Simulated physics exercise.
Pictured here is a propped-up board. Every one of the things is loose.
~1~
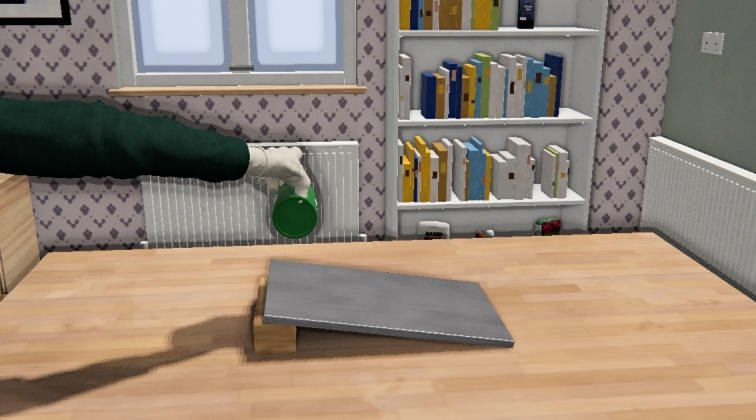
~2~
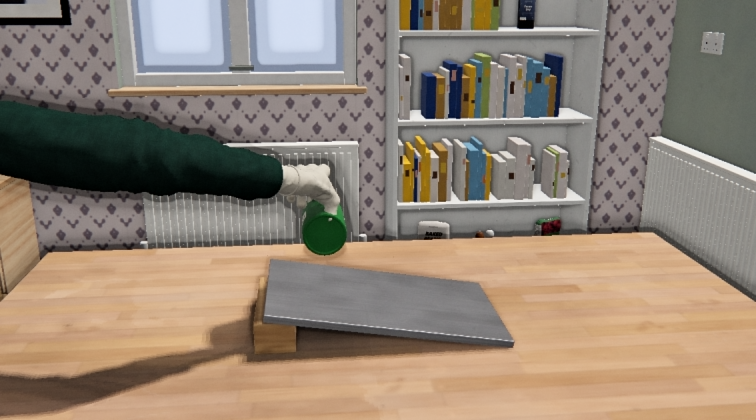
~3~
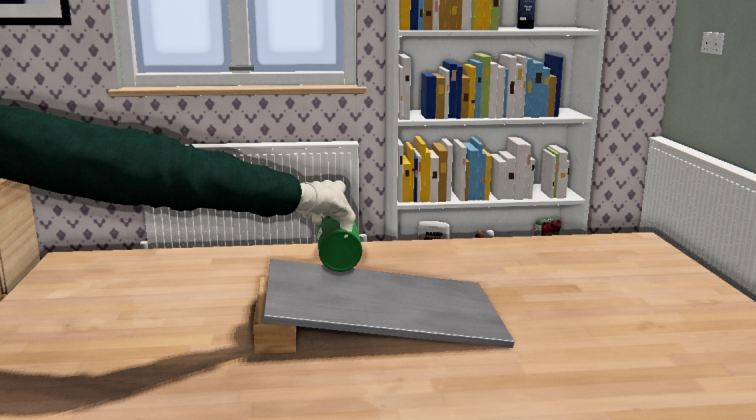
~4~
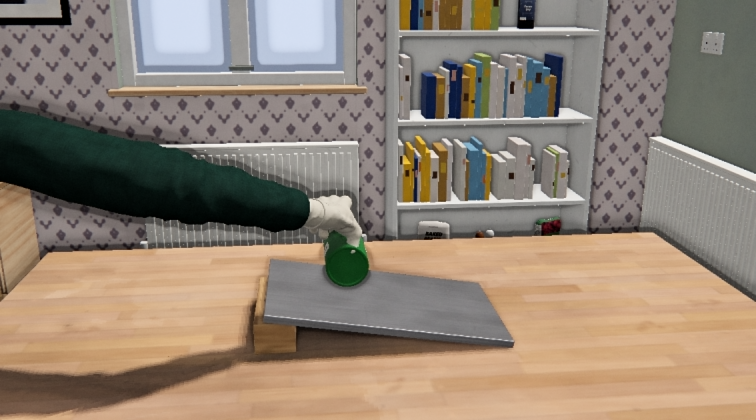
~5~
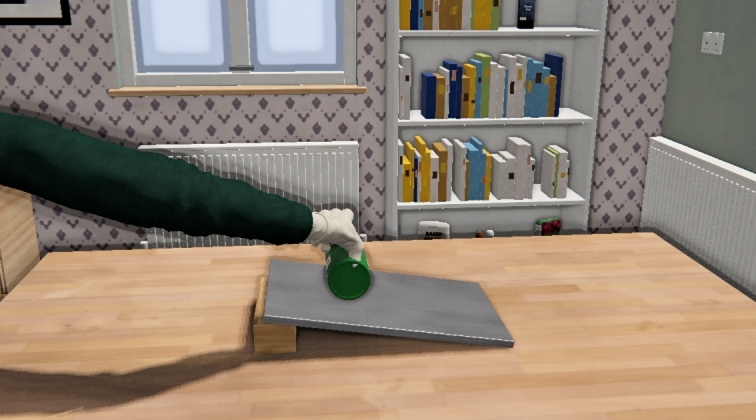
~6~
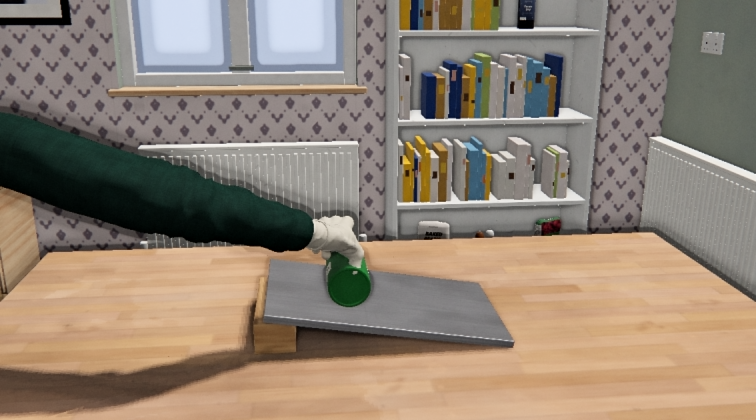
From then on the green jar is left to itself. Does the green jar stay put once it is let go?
No.
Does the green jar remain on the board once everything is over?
It leaves the board.
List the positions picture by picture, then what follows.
Coming down; green jar (295, 207), in the first picture.
Coming down; green jar (323, 223), in the second picture.
Coming down; green jar (338, 239), in the third picture.
Coming down; green jar (345, 254), in the fourth picture.
Coming down; green jar (347, 266), in the fifth picture.
In place under the hand; green jar (347, 274), in the sixth picture.
Then, 1.10 s past the last view, green jar now off the board.
Then, 1.80 s past the last view, things are still on the move.
Finally, off the board, green jar. The green jar goes downhill.
